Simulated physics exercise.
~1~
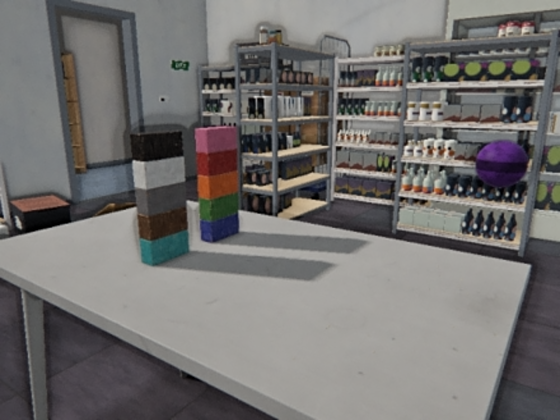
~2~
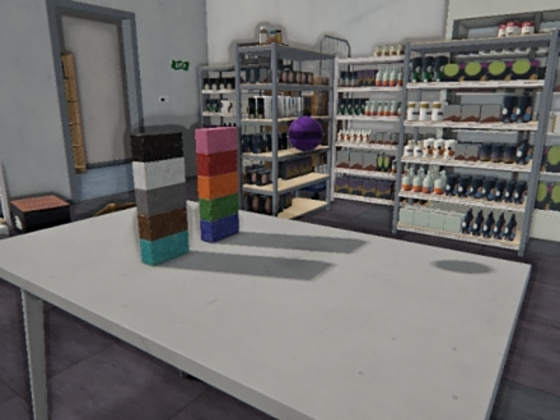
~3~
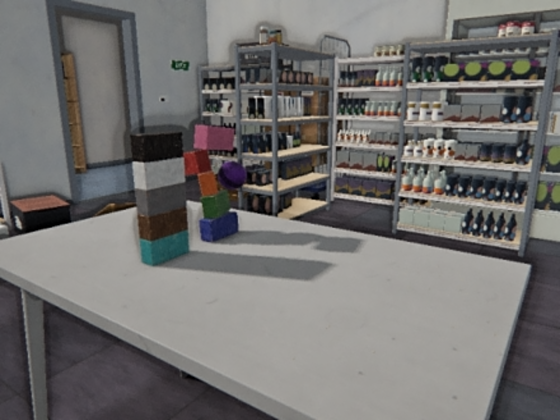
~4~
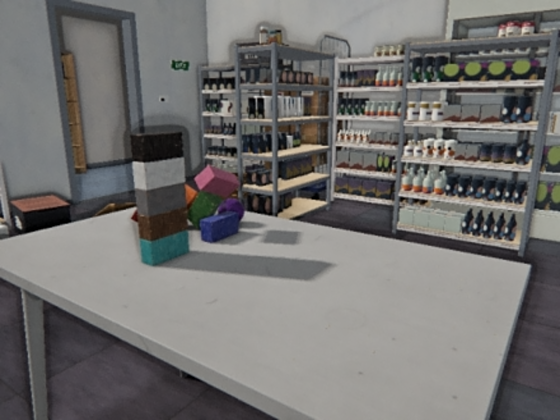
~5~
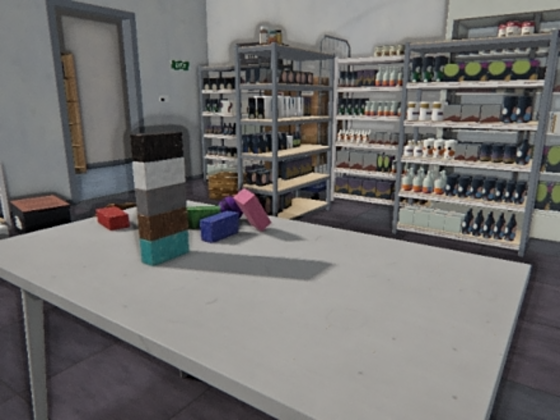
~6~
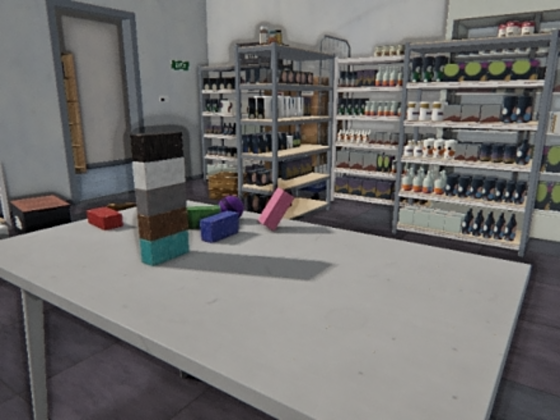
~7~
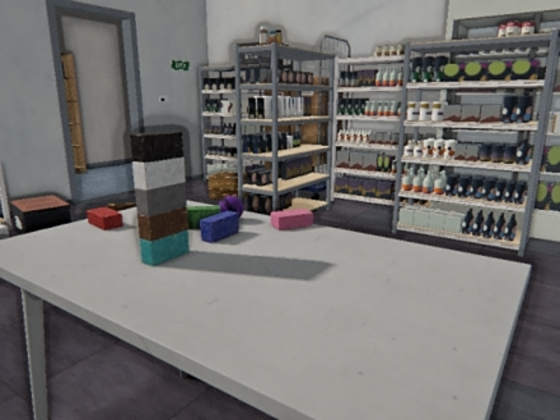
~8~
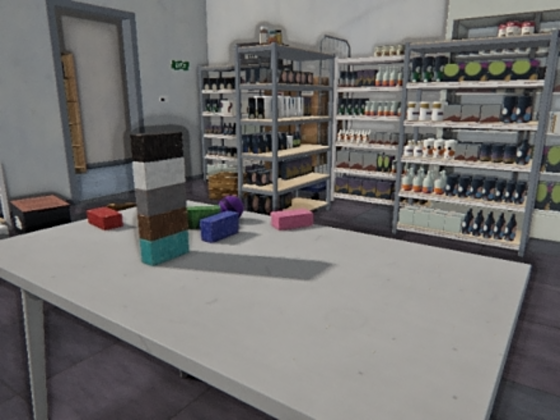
A purple ball flies in from the right over a pale table in a room lined with shelves of shoes and bottles, seen from a fixed, slightly raised view. On the table stand two stacks, a nearer one of black, white, grey, brown and turquoise blocks, and one behind it of pink, red, orange, green and blue. The ball strikes the rear stack, and its upper blocks tumble. The red block lands to the left, the orange drops from sight, and the pink tips rightward onto the table. The ball rests near the blue and green blocks, while the front stack stays standing.
